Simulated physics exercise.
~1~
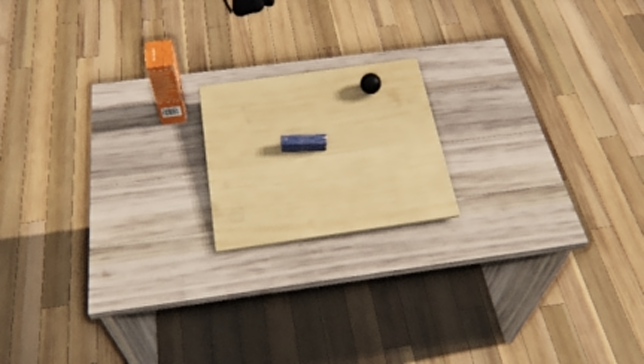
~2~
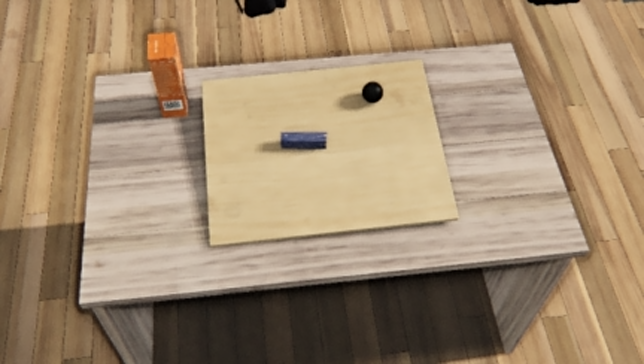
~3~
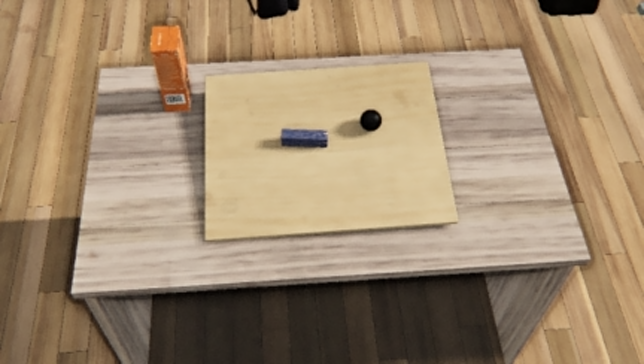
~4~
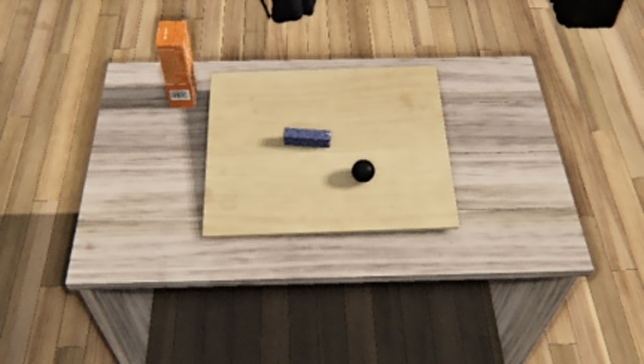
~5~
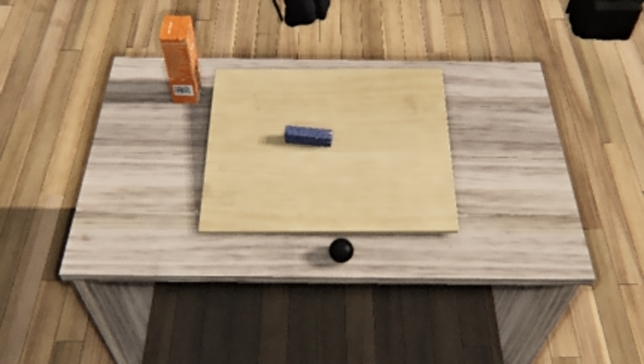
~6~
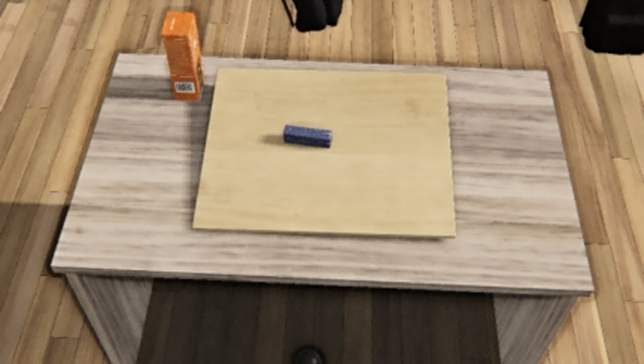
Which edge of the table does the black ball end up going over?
The black ball goes over the near edge, the side closest to the viewer.
A black ball rolls toward the viewer across a pale board on a wooden table, passing a small blue object, then leaves the board and drops over the table's near edge, while the blue object and an upright orange carton stay in place.
